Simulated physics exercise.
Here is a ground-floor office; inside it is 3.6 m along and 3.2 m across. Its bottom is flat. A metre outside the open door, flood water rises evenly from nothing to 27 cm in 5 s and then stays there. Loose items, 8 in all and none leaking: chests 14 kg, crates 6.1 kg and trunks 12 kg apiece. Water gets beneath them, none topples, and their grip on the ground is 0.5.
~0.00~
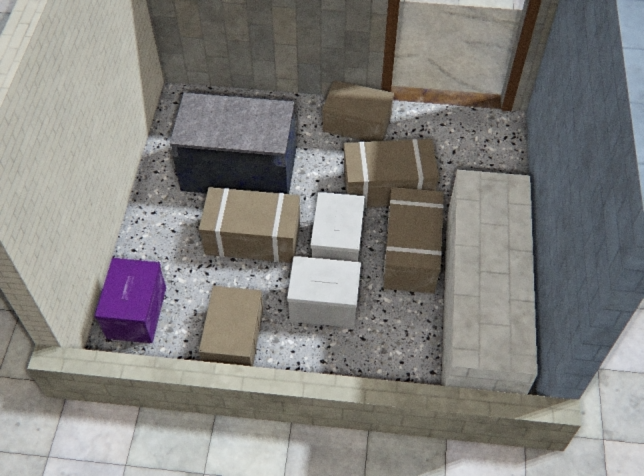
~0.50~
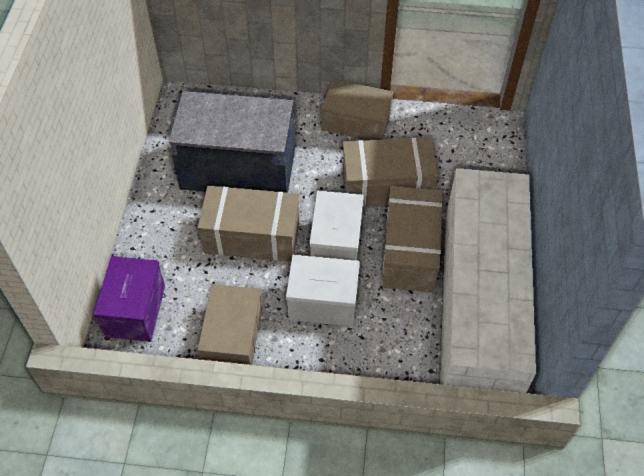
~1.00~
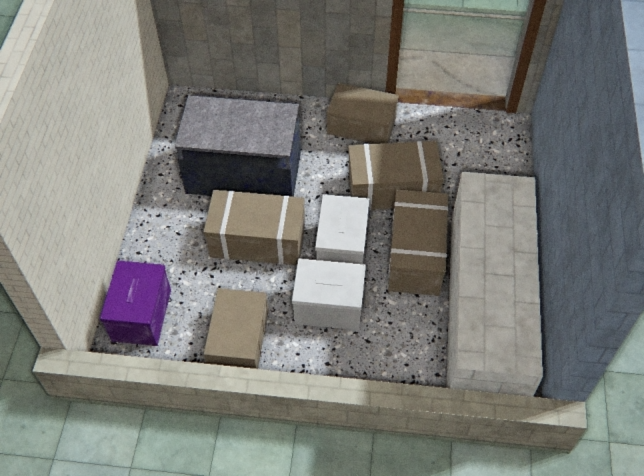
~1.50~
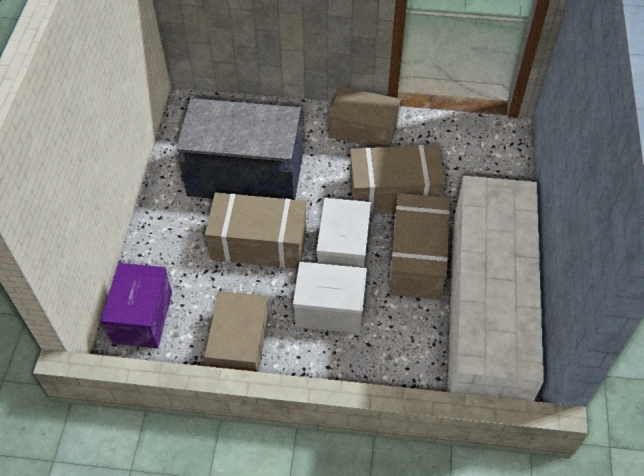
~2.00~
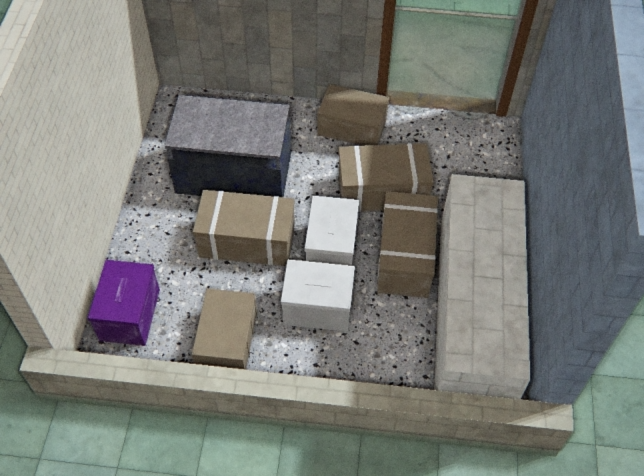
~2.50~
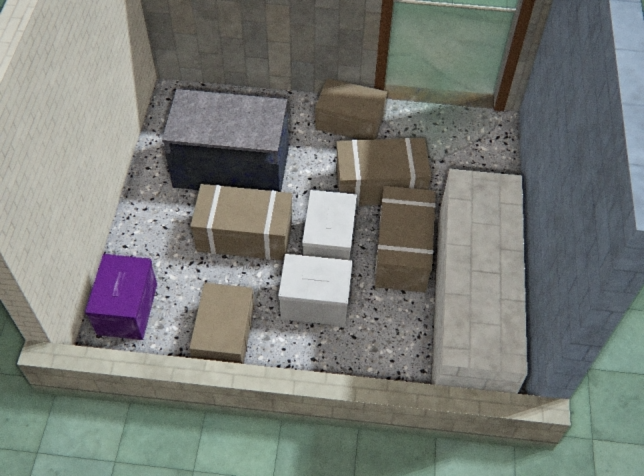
The clip shows a small walled room holding cardboard boxes, white boxes, a purple chest and a dark block on a speckled floor; the paving outside turns from pale grey to green, the view shifts slightly, and the boxes stay still.
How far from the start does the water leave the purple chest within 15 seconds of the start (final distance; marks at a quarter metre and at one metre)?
The purple chest is nudged along.
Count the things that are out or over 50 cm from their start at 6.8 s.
By then 5.
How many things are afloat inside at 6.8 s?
5 of them.
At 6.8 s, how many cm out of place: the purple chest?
About 0 cm.
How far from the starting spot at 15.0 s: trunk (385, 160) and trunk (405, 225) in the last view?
In that order: 150 cm, 120 cm.
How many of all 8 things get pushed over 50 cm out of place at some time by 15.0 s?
I count 8.
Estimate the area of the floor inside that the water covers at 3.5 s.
About 2.0 m2.
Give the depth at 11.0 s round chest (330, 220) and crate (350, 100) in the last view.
About 20 and 9 cm.
After 3.5 s the purple chest is near (119, 285), 0.0 m from its start, aground; 0 afloat.
After 6.8 s the purple chest is near (118, 285), 0.0 m from its start, aground; 5 afloat.
After 11.0 s the purple chest is near (114, 213), 0.6 m from its start, afloat; 8 afloat.
After 15.0 s the purple chest is near (114, 211), 0.6 m from its start, afloat; 8 afloat.
